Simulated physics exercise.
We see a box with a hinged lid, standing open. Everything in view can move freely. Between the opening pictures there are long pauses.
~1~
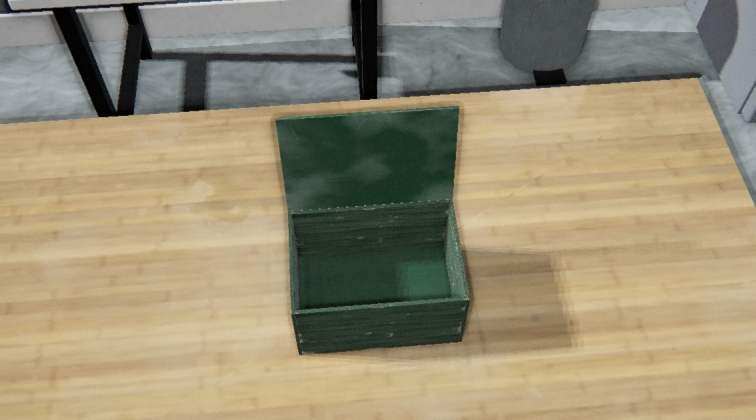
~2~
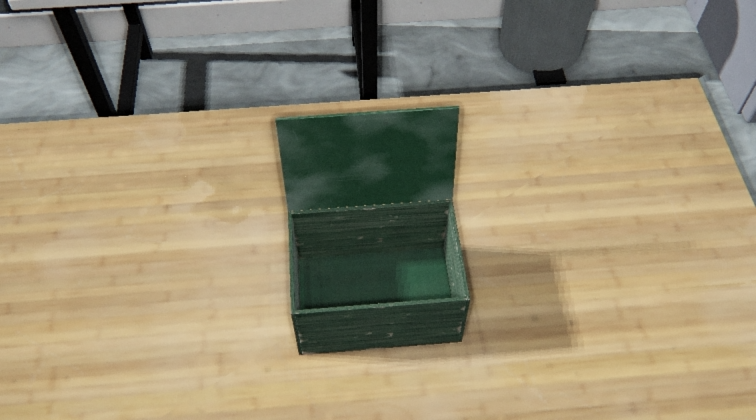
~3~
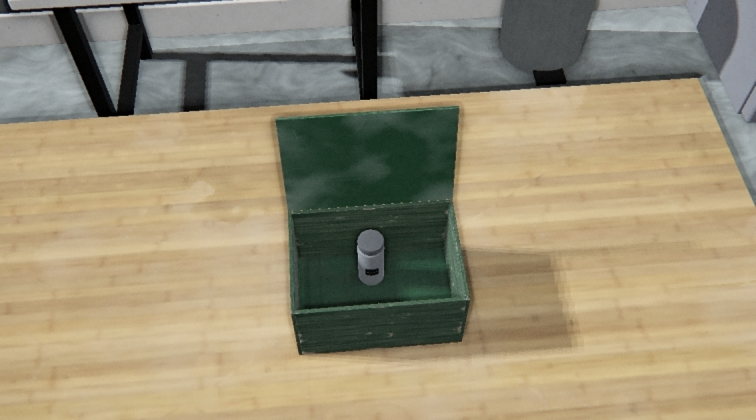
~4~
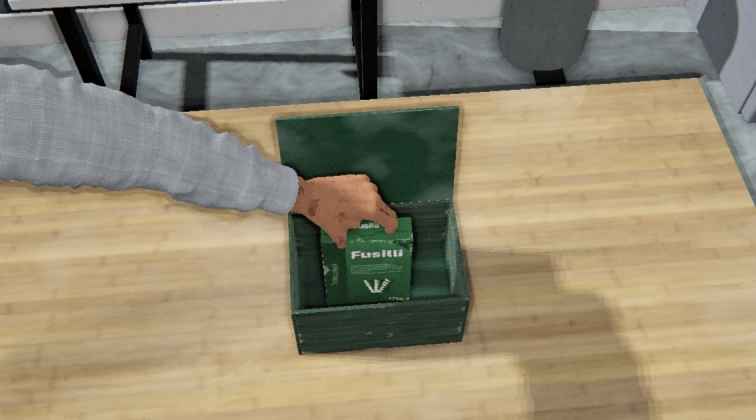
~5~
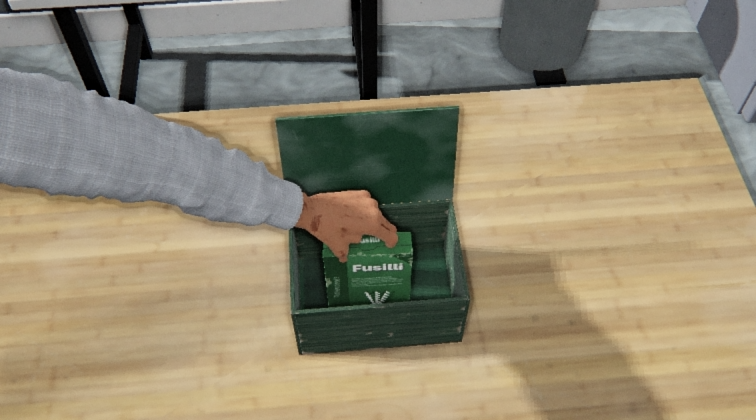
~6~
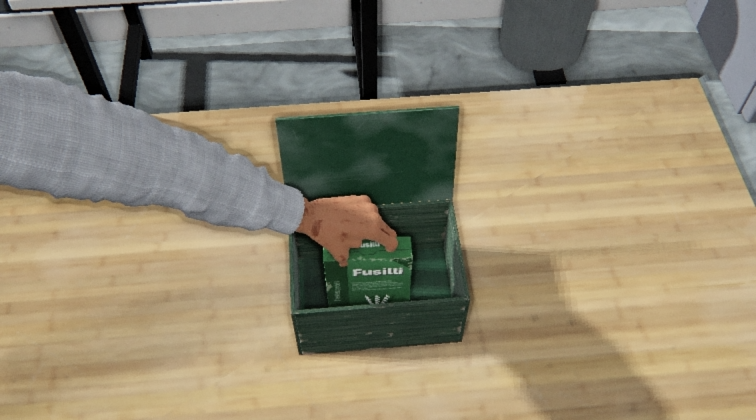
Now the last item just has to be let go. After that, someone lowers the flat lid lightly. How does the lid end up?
The lid ends up propped open.
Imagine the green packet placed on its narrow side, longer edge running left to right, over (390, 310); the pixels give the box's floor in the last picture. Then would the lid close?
Once it's packed that way, the lid settles all the way.
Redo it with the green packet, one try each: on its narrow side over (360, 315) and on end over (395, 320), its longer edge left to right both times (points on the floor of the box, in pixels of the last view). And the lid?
On the first try the lid comes fully down; on the second it remains open.
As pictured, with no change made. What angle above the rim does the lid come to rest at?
I'd put it at roughly 30°.
Then, 1.10 s past the last view, lid starting down.
Then, 1.50 s past the last view, lid 62° above the rim.
Then, 1.80 s past the last view, lid 36° above the rim.
Finally, lid 29° above the rim; both still in place. Final places as the last picture's camera would see them, green packet near (368, 279).
